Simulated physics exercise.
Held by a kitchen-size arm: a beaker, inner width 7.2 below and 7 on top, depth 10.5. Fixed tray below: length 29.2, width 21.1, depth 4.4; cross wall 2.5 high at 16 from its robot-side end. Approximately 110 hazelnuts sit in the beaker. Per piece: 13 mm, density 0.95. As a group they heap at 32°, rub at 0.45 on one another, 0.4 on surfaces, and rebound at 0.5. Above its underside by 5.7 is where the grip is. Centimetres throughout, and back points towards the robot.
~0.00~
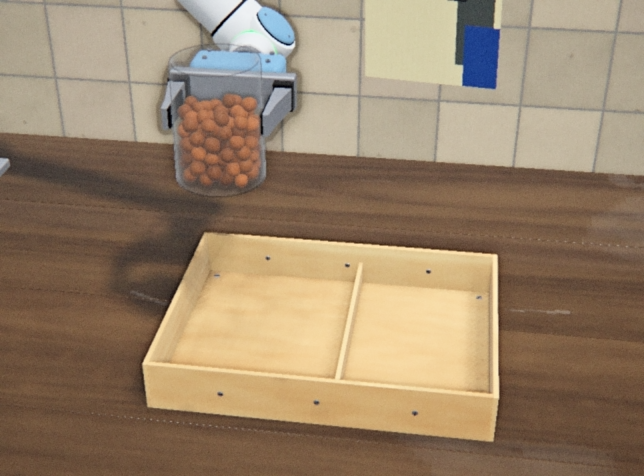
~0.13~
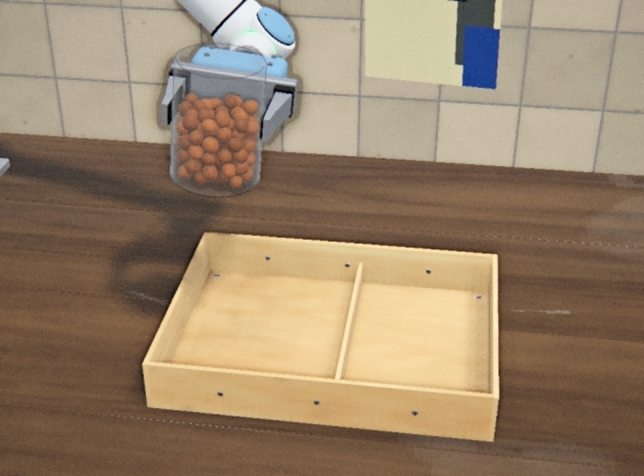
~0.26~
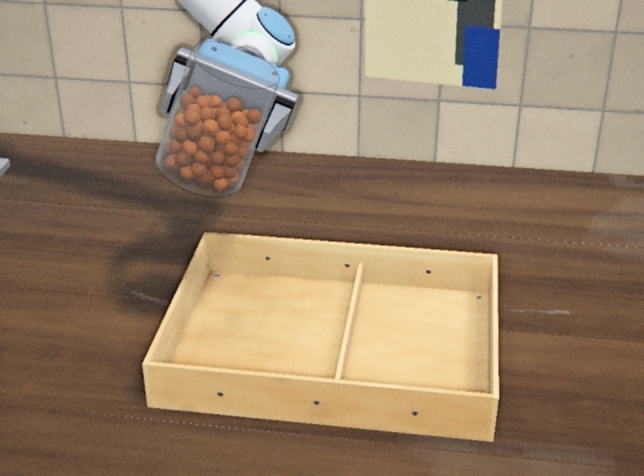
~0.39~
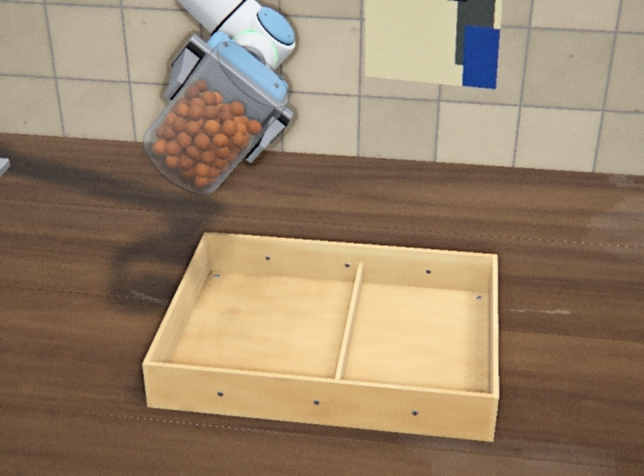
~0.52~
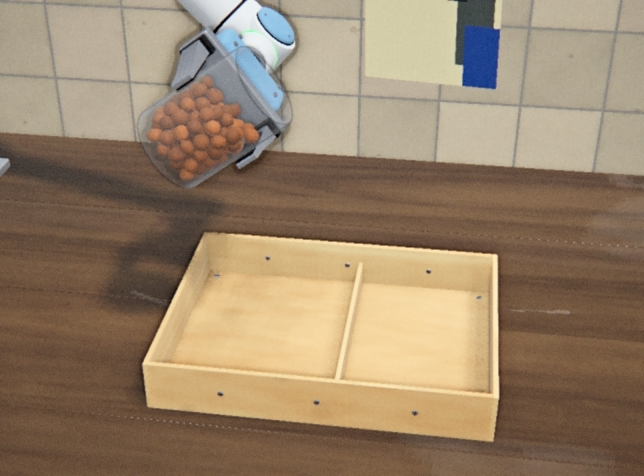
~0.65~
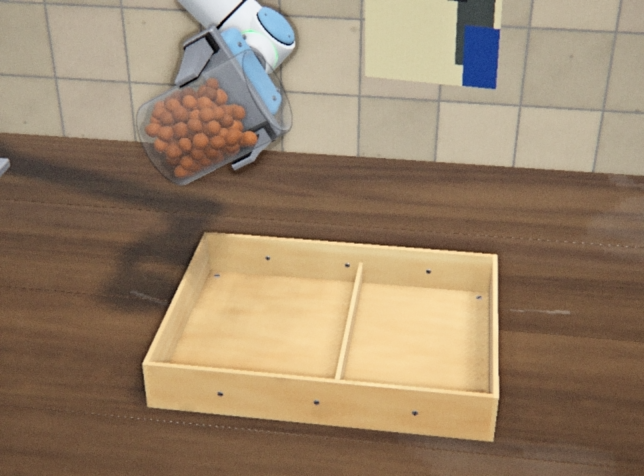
In the video, a robot arm grips a clear beaker of round, orange-brown nuts above a wooden table, behind a divided wooden tray, and steadily tilts it so its base swings left while the nuts shift slightly inside.
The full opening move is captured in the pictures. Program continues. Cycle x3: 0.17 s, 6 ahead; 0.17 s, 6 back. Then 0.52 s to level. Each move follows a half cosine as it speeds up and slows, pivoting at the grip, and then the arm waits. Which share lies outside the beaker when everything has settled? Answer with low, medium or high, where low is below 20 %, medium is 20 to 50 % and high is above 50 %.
Low.
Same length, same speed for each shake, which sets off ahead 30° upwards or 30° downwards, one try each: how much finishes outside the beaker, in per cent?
It comes to around 15 per cent on the first try and around 0 per cent on the second.
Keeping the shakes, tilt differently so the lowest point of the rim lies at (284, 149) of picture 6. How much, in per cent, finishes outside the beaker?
Estimate: About 65 per cent.
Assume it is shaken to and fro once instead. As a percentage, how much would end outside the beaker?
Then roughly 5 percent.
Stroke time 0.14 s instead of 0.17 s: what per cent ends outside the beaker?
I'd expect some 20 per cent.
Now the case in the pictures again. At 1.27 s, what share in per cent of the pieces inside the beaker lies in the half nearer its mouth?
Mouth half: Close to 40 per cent.
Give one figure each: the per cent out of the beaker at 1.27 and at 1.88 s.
Taking the two times in order, I'd say 5 and then 5 per cent.
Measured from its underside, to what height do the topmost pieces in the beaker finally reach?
Around 8.0 centimetres above the underside.
After 1.27 s, tilted 59° forward, highest piece 24 above the table; 108 in the beaker, 2 in the far-side part, 1 in the robot-side part.
After 1.88 s, tilted 38° forward, highest piece 24 above the table; 105 in the beaker, 4 in the robot-side part, 2 in the far-side part.
After 2.39 s, level, highest piece 26 above the table; 105 in the beaker, 4 in the robot-side part, 2 in the far-side part.
After 3.44 s, level, highest piece 26 above the table; 105 in the beaker, 4 in the robot-side part, 2 in the far-side part.
In the end, 105 in the beaker, 4 in the robot-side part, 2 in the far-side part. That is 5 % outside the beaker.
